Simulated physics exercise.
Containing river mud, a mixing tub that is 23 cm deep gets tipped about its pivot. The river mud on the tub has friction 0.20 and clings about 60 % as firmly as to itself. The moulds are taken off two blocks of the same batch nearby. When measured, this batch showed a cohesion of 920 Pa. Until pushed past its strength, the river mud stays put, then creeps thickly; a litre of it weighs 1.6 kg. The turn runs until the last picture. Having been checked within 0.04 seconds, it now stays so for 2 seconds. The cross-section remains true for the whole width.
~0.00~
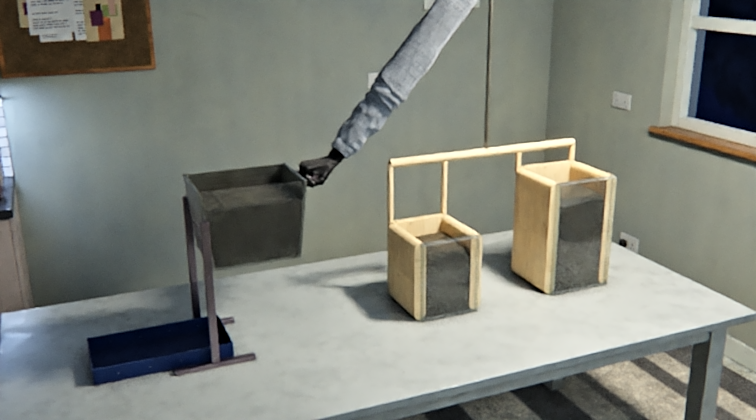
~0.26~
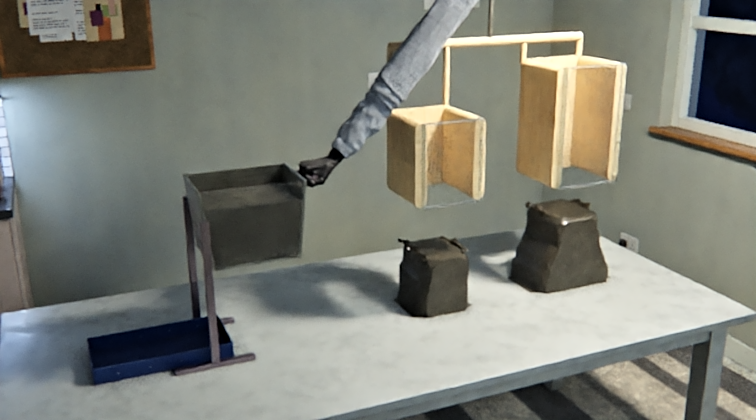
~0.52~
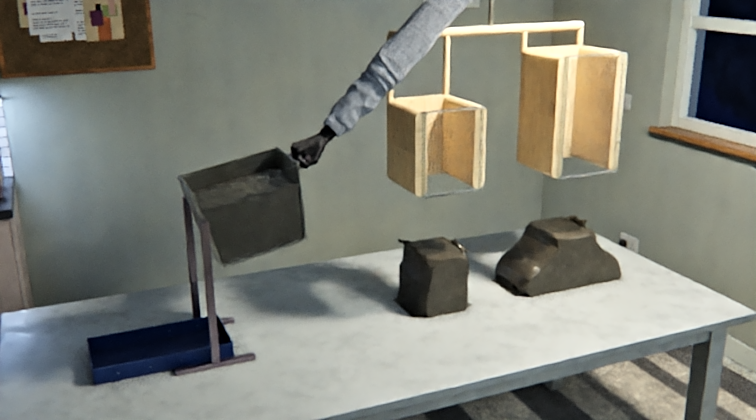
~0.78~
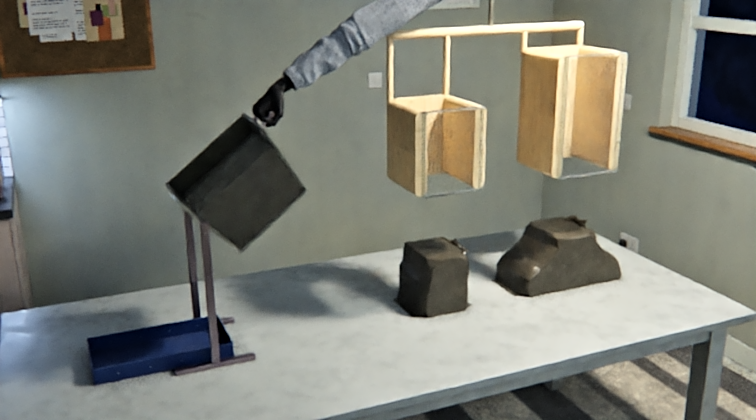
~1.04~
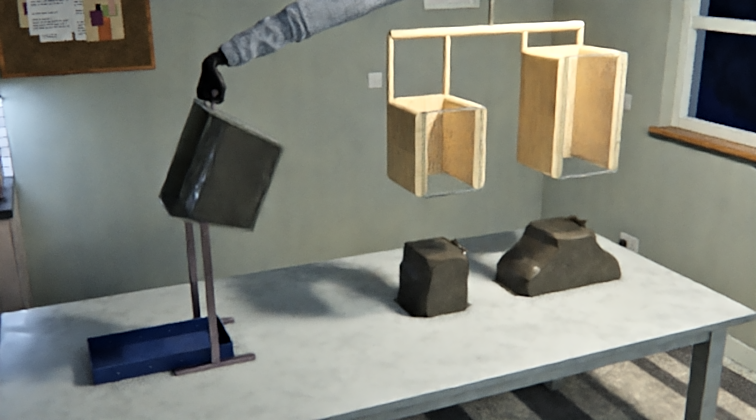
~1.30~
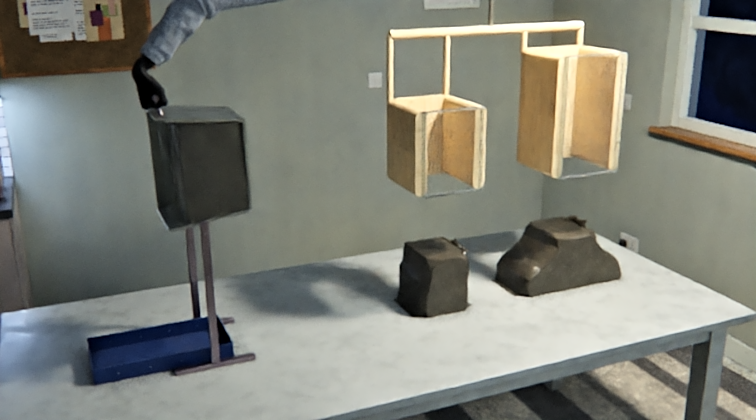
The clip shows two wooden moulds lifting off dark mud blocks on a table, the right one slumping wide while the left barely changes, as a gloved hand tips a tub of mud leftward onto its side above a blue tray.
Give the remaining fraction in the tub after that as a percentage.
Close to 44 per cent.
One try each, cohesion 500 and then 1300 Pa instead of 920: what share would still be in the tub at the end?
Respectively, close to 30 % and close to 55 %.
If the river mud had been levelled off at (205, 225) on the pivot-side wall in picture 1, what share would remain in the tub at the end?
That gives some 55 %.
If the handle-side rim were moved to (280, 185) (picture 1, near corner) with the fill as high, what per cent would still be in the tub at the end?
Remaining in tub at end: Approx. 100 %.
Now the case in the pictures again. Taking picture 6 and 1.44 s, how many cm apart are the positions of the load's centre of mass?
Something like 5 cm, I'd say.
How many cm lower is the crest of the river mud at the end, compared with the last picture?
16 cm or so.
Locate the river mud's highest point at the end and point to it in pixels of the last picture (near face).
Looking at the last picture, I'd put it at about (214, 181).
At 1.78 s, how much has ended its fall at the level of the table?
About 0 %.
After 1.44 s, the tub is at 91 degrees and holds 100 %.
After 1.61 s, the tub is at 91 degrees and holds 69 %.
After 1.78 s, the tub is at 91 degrees and holds 46 %.
After 1.95 s, the tub is at 91 degrees and holds 44 %.
After 3.30 s, the tub is at 91 degrees and holds 44 %.
